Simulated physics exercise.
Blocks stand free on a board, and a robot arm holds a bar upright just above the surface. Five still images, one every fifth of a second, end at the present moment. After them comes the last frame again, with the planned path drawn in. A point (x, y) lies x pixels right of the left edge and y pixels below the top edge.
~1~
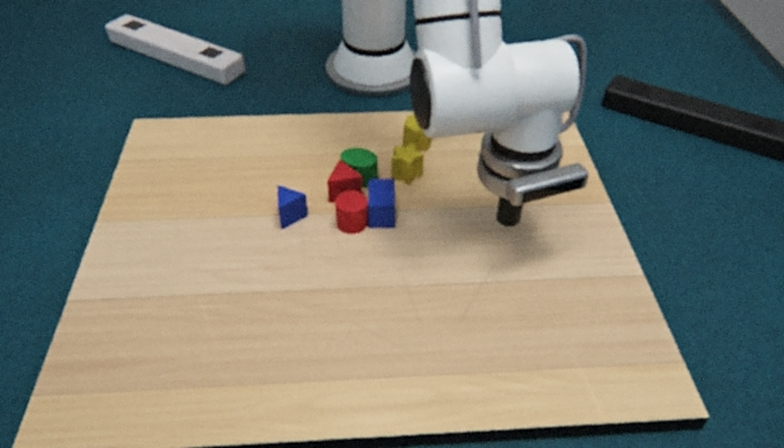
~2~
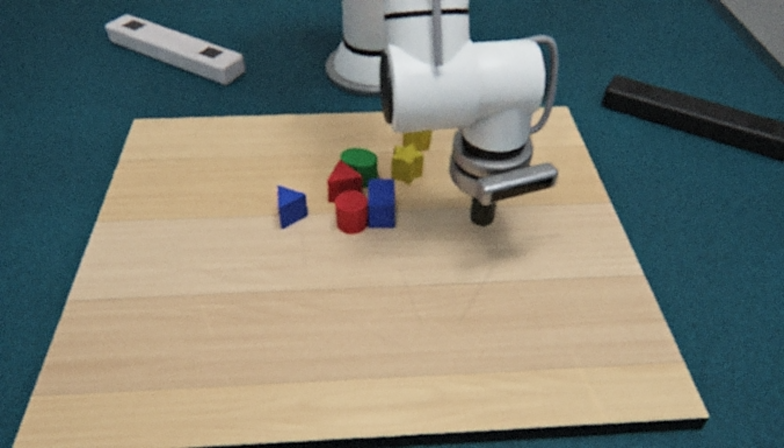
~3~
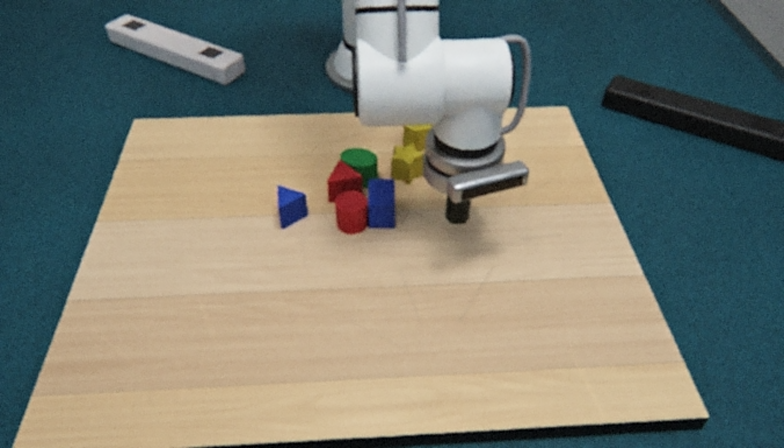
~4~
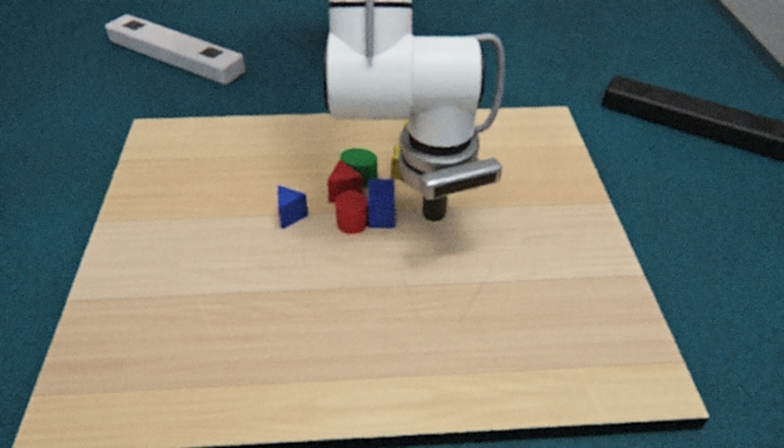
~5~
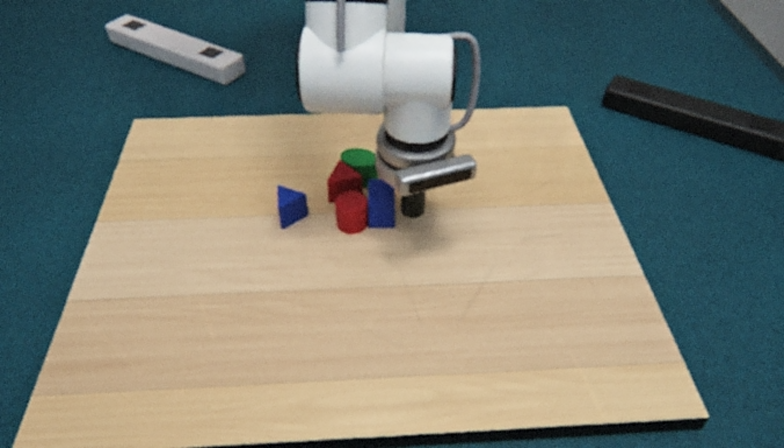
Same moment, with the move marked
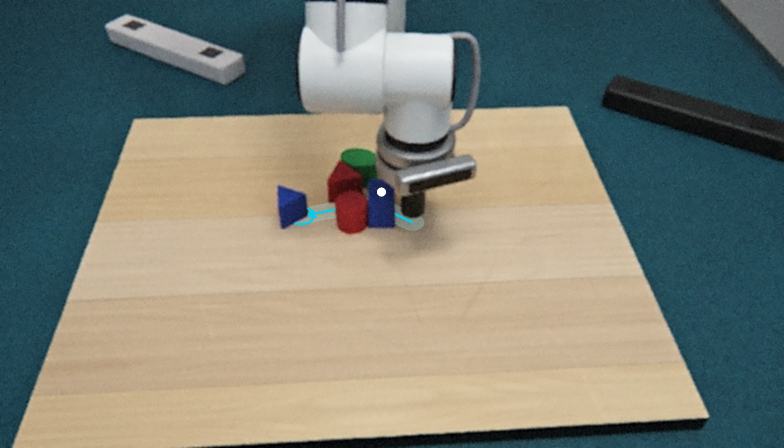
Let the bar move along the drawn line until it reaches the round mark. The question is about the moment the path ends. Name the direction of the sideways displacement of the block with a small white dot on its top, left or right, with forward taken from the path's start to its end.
Gets pushed left.
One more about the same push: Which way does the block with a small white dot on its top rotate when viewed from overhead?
Top view: Counterclockwise.
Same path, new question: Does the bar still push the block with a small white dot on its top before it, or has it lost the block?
The bar still has the block with a small white dot on its top in front of it when the path ends.
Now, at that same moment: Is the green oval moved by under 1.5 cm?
Yes, that is what happens.
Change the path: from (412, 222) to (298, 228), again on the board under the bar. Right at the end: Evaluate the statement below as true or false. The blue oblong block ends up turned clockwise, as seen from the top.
That is true.
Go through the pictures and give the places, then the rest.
The first frame shows bar's lower end at (508, 219); blue triangular piece at (287, 195); red triangular piece at (343, 172); red disc at (351, 201); green oval at (359, 156); blue oblong block at (381, 192).
The second frame shows bar at (482, 218); blocks still.
The third frame shows bar at (457, 216); blocks still.
The fourth frame shows bar at (434, 214); blocks still.
The fifth frame shows bar at (413, 210); blue triangular piece at (287, 195); red triangular piece at (343, 172); red disc at (351, 201); green oval at (359, 156); blue oblong block at (381, 192).
Drawn move, from (412, 222) by way of (379, 207) and (341, 208) to (302, 216); the dot is on the blue oblong block.
On the path given first. One third of the way, bar at (379, 195); red triangular piece at (339, 170); red disc at (329, 202); blue oblong block at (354, 188), turned 20° anticlockwise.
Two thirds of the way, bar at (339, 197); blue triangular piece at (281, 196); red triangular piece at (335, 167); red disc at (296, 212); blue oblong block at (316, 195), turned 40° anticlockwise.
At the end, bar at (301, 204); blue triangular piece at (245, 207), turned 20° clockwise; red triangular piece at (335, 167); red disc at (263, 227); green oval still; blue oblong block at (278, 205), turned 45° anticlockwise.
